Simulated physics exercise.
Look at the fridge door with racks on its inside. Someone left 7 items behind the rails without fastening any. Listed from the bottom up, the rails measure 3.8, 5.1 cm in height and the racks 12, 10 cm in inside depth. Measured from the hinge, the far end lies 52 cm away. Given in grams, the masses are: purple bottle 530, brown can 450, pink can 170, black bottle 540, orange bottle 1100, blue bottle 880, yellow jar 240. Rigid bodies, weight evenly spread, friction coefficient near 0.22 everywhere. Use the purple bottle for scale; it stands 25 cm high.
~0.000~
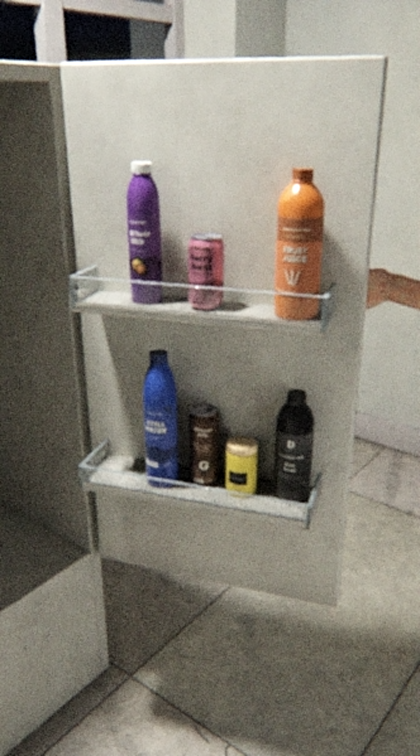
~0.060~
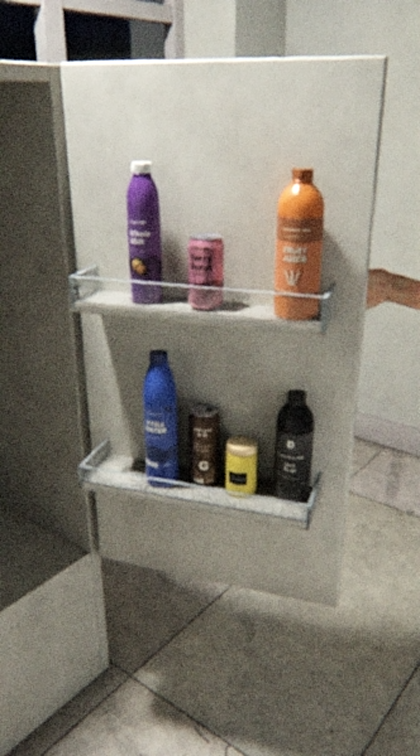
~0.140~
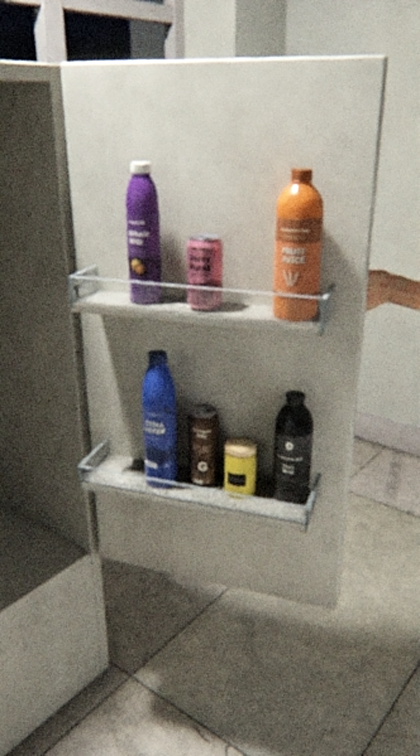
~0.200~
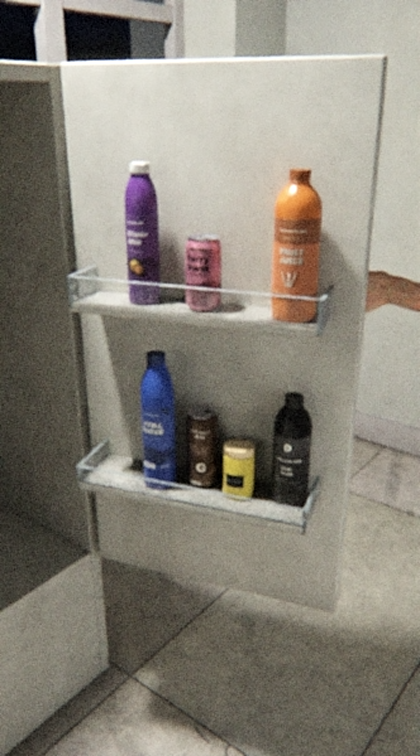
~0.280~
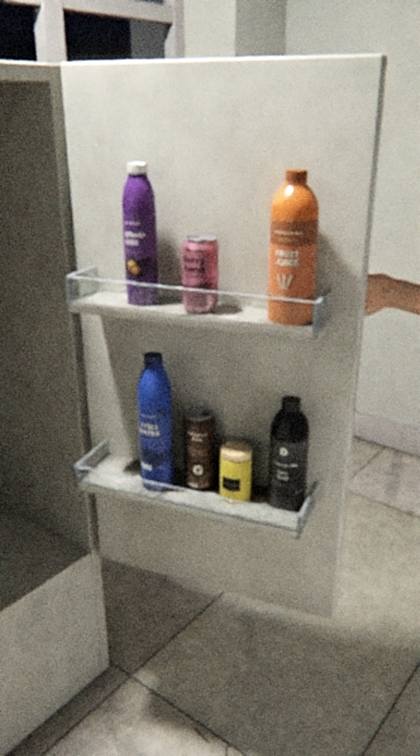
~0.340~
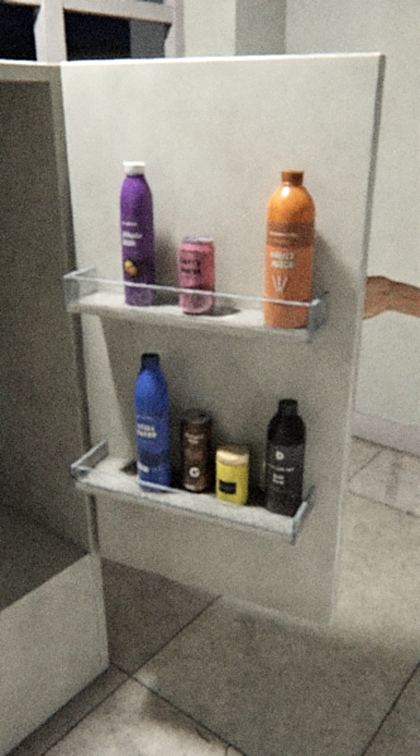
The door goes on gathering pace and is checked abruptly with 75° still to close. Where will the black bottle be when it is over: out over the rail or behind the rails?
The rack keeps hold of it.
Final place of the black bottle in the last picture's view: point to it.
At roughly (179, 515).
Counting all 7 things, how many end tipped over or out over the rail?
Total count: 0.
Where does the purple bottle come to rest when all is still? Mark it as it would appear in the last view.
Roughly pixel (87, 242).
Around 0.64 s, open by 87°.
Around 0.84 s, open by 75°; black bottle shifted 3 cm near (182, 514); orange bottle at 6° to upright; yellow jar shifted 2 cm.
Around 0.94 s, open by 75°; black bottle at 8° to upright near (168, 517); orange bottle at 8° to upright; brown can shifted 4 cm.
Finally (1.6 s), all 7 still in place (within 5 cm). In the last view, black bottle near (179, 515).
